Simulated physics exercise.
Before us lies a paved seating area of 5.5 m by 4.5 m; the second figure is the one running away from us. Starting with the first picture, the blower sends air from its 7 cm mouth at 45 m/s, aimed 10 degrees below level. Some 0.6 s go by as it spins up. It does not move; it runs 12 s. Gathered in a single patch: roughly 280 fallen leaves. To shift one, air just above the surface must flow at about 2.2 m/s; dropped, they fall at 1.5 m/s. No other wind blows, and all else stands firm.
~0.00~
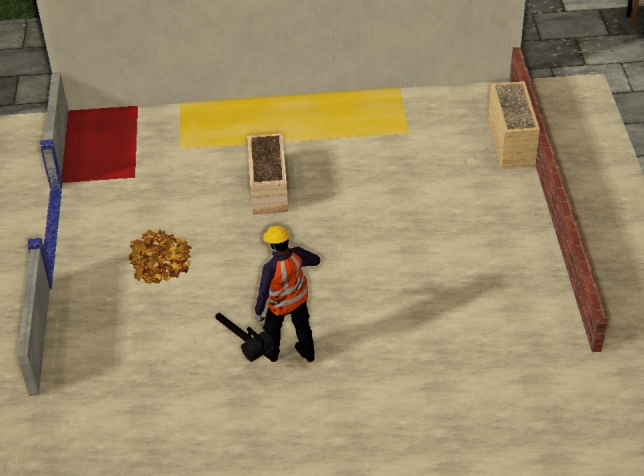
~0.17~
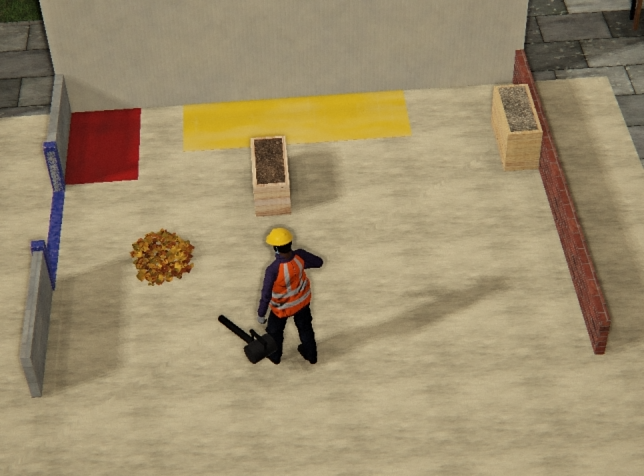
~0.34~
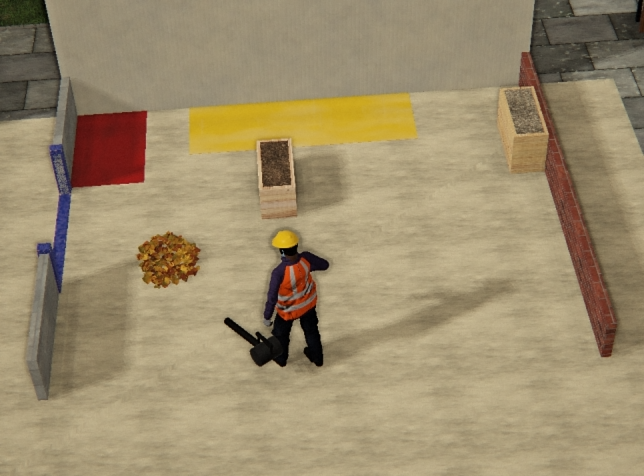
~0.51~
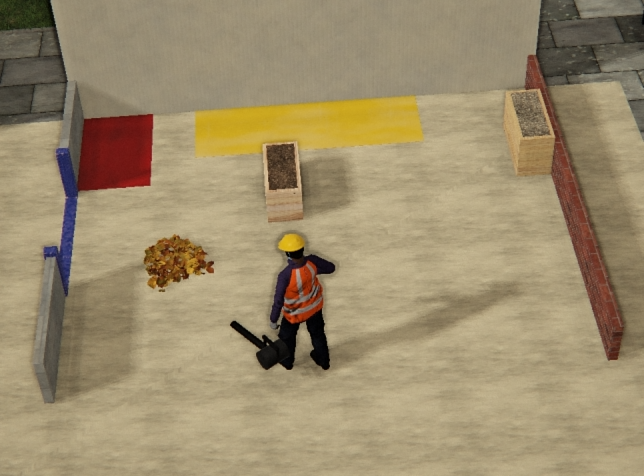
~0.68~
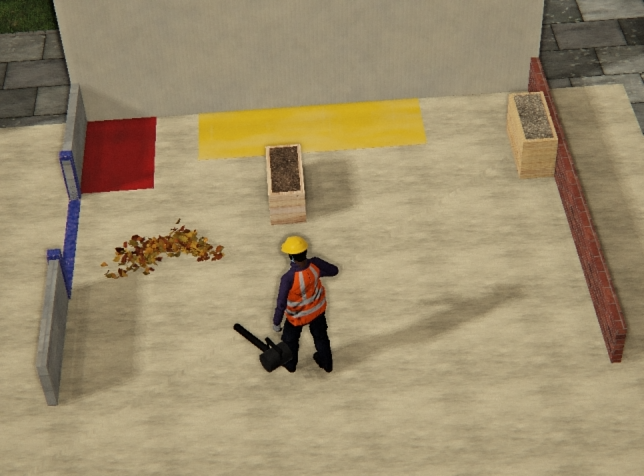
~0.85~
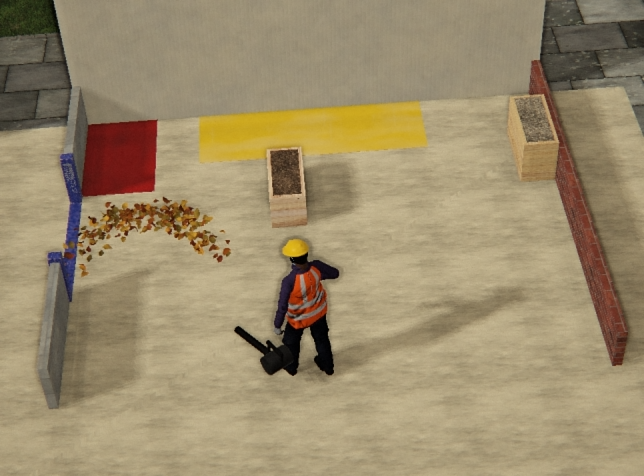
Fallen leaves lying in a round patch, then scattering into a widening arc toward the blue gap as a worker stands holding a blower.
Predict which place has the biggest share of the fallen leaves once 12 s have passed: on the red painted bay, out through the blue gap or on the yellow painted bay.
Red.
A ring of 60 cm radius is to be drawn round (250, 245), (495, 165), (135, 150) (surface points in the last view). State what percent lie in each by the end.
In turn about 1 %, 0 %, 30 %.
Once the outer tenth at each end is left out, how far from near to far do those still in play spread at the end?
I'd put it at around 0.8 m.
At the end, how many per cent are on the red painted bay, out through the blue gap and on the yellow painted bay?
About 40 % red, 20 % blue and 4 % yellow.
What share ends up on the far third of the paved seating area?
It comes out near 80 in a hundred.
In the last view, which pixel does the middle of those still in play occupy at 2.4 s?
Roughly pixel (139, 146).
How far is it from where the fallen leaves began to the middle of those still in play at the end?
The middle ends up about 2.6 m from the start.
After 2.4 s, 0 % are on the yellow painted bay, 19 % out through the blue gap and 48 % on the red painted bay; the middle of those still in play is near (139, 146); 32 % have settled or left.
After 3.8 s, 2 % are on the yellow painted bay, 19 % out through the blue gap and 48 % on the red painted bay; the middle of those still in play is near (138, 134); 44 % have settled or left.
After 6.6 s, 3 % are on the yellow painted bay, 19 % out through the blue gap and 46 % on the red painted bay; the middle of those still in play is near (144, 129); 54 % have settled or left.
After 12.0 s, at the end, 4 % are on the yellow painted bay, 19 % out through the blue gap and 44 % on the red painted bay; the middle of those still in play is near (149, 127).
